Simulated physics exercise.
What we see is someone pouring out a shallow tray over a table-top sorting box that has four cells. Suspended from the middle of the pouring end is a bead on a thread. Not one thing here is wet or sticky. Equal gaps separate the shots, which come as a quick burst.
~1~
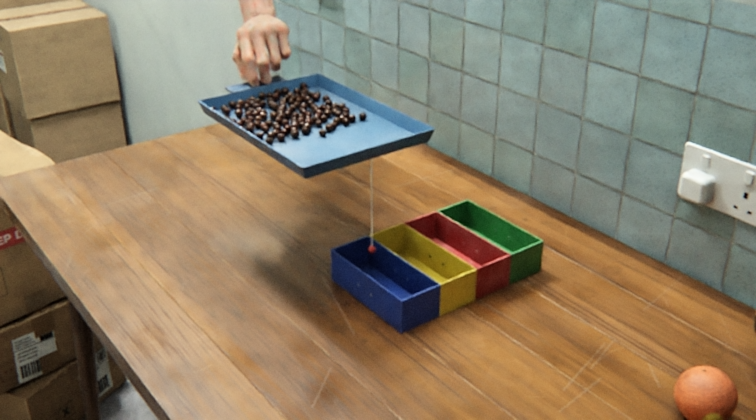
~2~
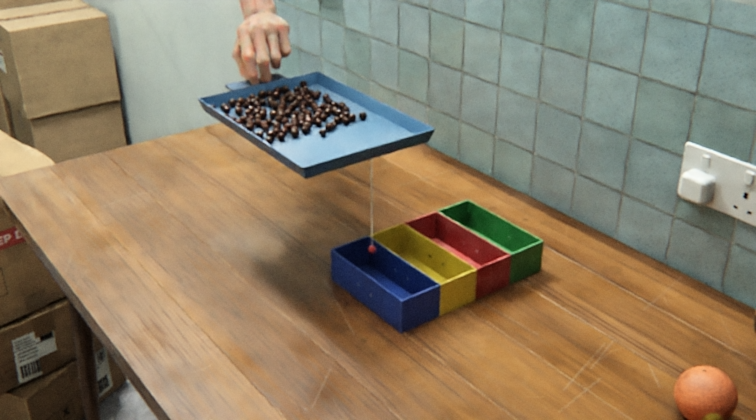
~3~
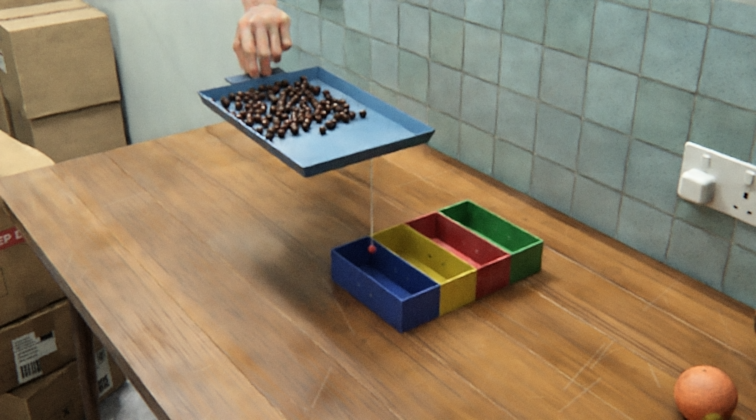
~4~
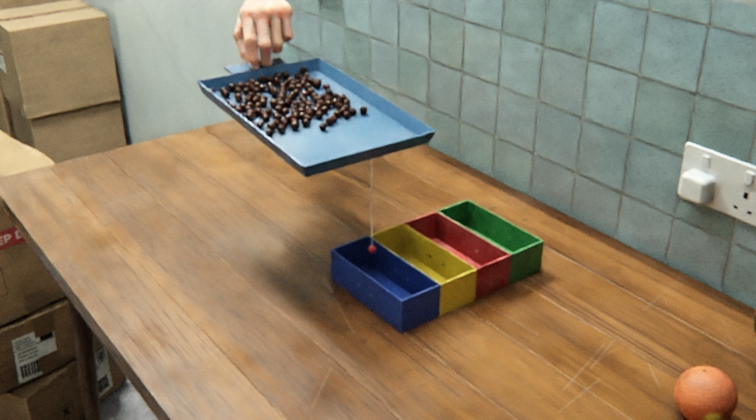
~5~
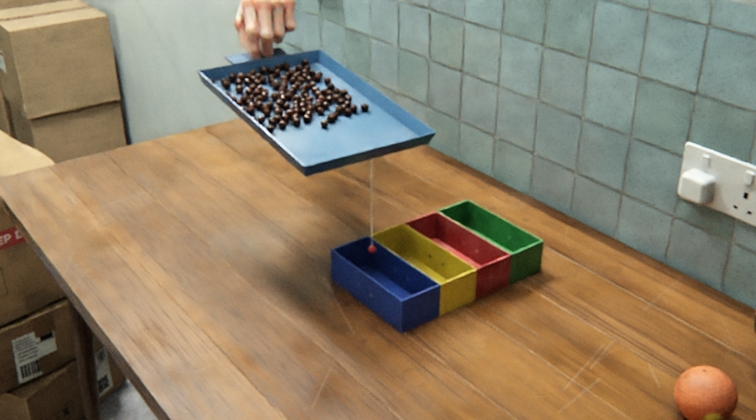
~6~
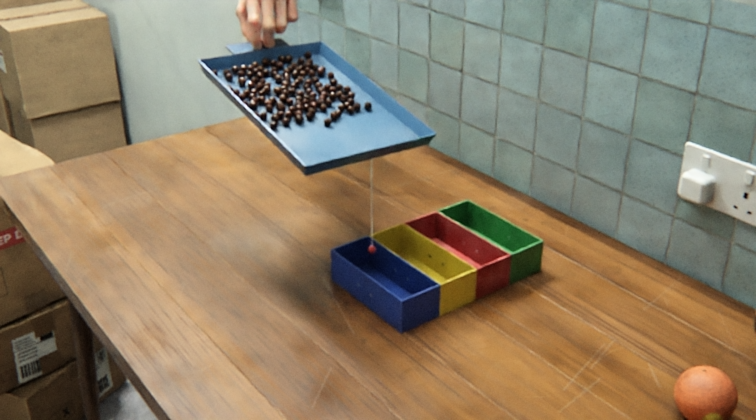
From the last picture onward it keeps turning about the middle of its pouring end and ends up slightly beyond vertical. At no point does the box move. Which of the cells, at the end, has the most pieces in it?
The yellow cell has the most pieces in it.
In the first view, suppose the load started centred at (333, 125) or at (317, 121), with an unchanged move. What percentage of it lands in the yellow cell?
Some 50 and then some 50 per cent.
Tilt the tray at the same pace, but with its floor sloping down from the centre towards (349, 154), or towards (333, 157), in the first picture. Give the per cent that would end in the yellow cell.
About 10 %, then 0 %.
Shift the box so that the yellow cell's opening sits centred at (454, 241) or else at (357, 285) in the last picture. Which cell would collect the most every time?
The first position gives the blue one, and the second gives that green cell.
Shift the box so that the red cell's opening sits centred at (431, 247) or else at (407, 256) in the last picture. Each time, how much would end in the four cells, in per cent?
Around 90 percent the first time, around 80 percent the second.
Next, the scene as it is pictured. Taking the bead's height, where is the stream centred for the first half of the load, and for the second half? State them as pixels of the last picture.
I'd put it at roughly (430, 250), and after that at roughly (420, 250).
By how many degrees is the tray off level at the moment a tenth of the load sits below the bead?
Roughly 50 degrees from level.
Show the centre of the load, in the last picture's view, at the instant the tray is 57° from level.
Somewhere near pixel (395, 141).
Just after the last frame, tray tipped steeply; the larger part on the tray; just a few in the blue cell; just a few in the yellow cell; just a few in the red cell; about a tenth falling or outside the box.
A moment on, tray tipped right over; just a few on the tray; roughly a third in the yellow cell; about a tenth in the blue cell; about a tenth in the red cell; just a few in the green cell; roughly a quarter falling or outside the box.
Further on, tray tipped past a quarter turn; roughly half in the yellow cell; roughly a quarter in the blue cell; roughly a quarter in the red cell; just a few in the green cell; about a tenth falling or outside the box.
When it is over, tray tipped past a quarter turn; roughly half in the yellow cell; roughly a quarter in the blue cell; roughly a quarter in the red cell; just a few in the green cell; about a tenth outside the box.
